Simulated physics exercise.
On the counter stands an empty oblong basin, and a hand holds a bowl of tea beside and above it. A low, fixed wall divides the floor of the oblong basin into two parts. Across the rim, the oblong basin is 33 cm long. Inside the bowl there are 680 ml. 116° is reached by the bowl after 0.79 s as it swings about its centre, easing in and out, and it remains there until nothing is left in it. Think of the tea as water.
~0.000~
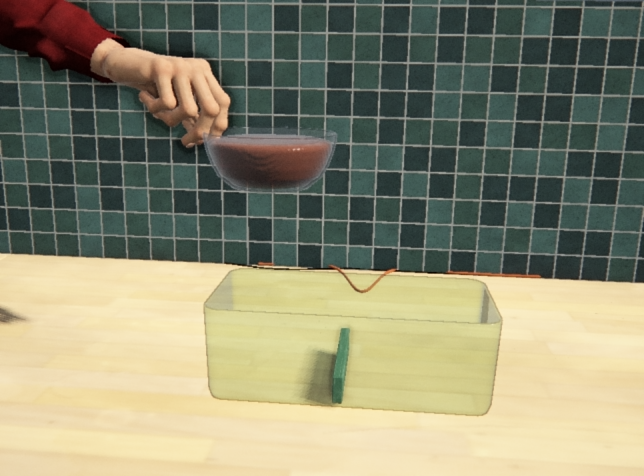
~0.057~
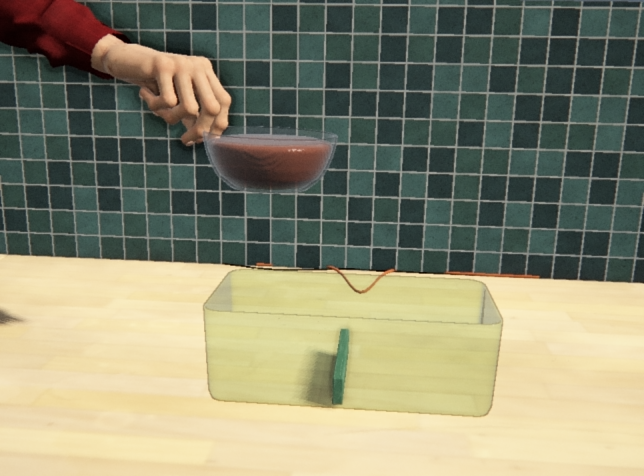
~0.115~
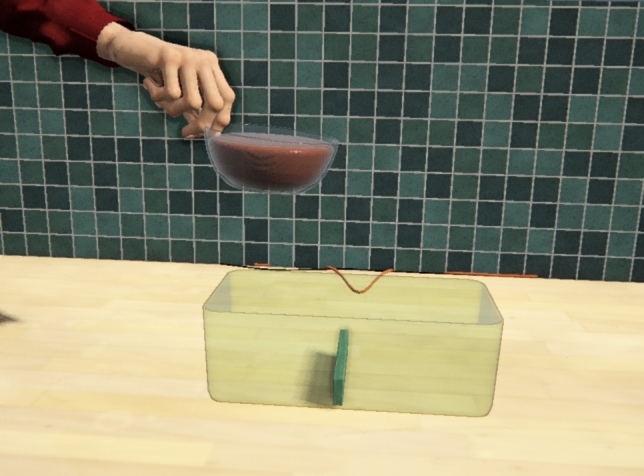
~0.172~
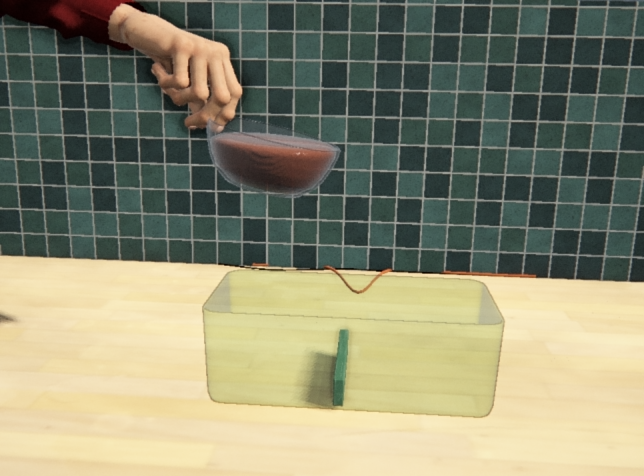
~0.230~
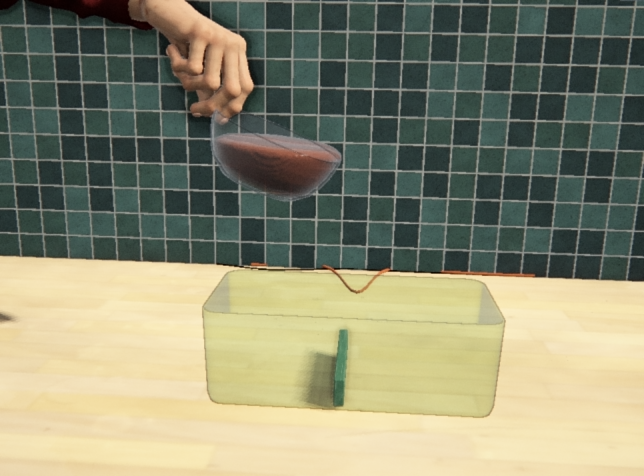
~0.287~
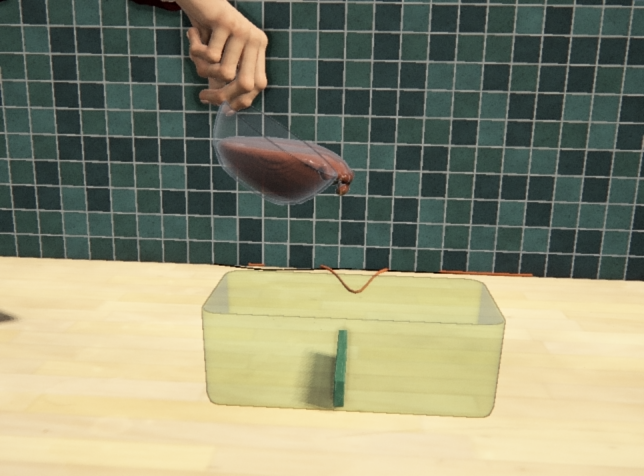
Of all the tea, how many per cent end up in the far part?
Roughly 78 per cent.
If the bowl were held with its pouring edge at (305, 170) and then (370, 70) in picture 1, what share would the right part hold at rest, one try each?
55 and 80 %.
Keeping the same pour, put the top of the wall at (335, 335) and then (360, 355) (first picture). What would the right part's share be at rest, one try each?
First 85, then 65 per cent.
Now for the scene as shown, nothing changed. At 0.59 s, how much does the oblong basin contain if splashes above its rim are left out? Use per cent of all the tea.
Roughly 60 percent of it.
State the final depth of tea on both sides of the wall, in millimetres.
Depths at rest: Left around 6 mm, right around 20 mm.
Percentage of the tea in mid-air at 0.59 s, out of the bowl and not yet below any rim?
Near 34 per cent of it all.
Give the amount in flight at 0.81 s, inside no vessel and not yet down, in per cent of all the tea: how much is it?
Some 2 % is up in the air.
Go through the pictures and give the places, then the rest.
The first picture shows tilt 0°; pouring edge (336, 136); surface from (210, 139) to (333, 142); the oblong basin's rim runs from (218, 288) to (492, 302); the wall's top is at (342, 352).
The second picture shows tilt 1°; pouring edge (336, 138); surface from (210, 138) to (333, 144).
The third picture shows tilt 6°; pouring edge (337, 144); surface from (211, 137) to (334, 146).
The fourth picture shows tilt 13°; pouring edge (339, 152); surface from (214, 135) to (337, 148).
The fifth picture shows tilt 23°; pouring edge (339, 163); surface from (217, 136) to (339, 157); 3 per cent is over the edge.
The sixth picture shows tilt 34°; pouring edge (336, 177); surface from (219, 139) to (326, 159); 12 per cent is over the edge.
After 0.59 s the tilt is 98° and 6 per cent is still to pour, 0 is left of the wall and 60 right of it.
After 0.81 s the tilt is 116° and 0 per cent is still to pour, 21 is left of the wall and 77 right of it.
After 1.04 s the tilt is 116° and 0 per cent is still to pour, 21 is left of the wall and 78 right of it.
After 1.29 s the tilt is 116° and 0 per cent is still to pour, 21 is left of the wall and 77 right of it.
In the end 21 per cent lies left of the wall, 78 right of it and 1 outside.
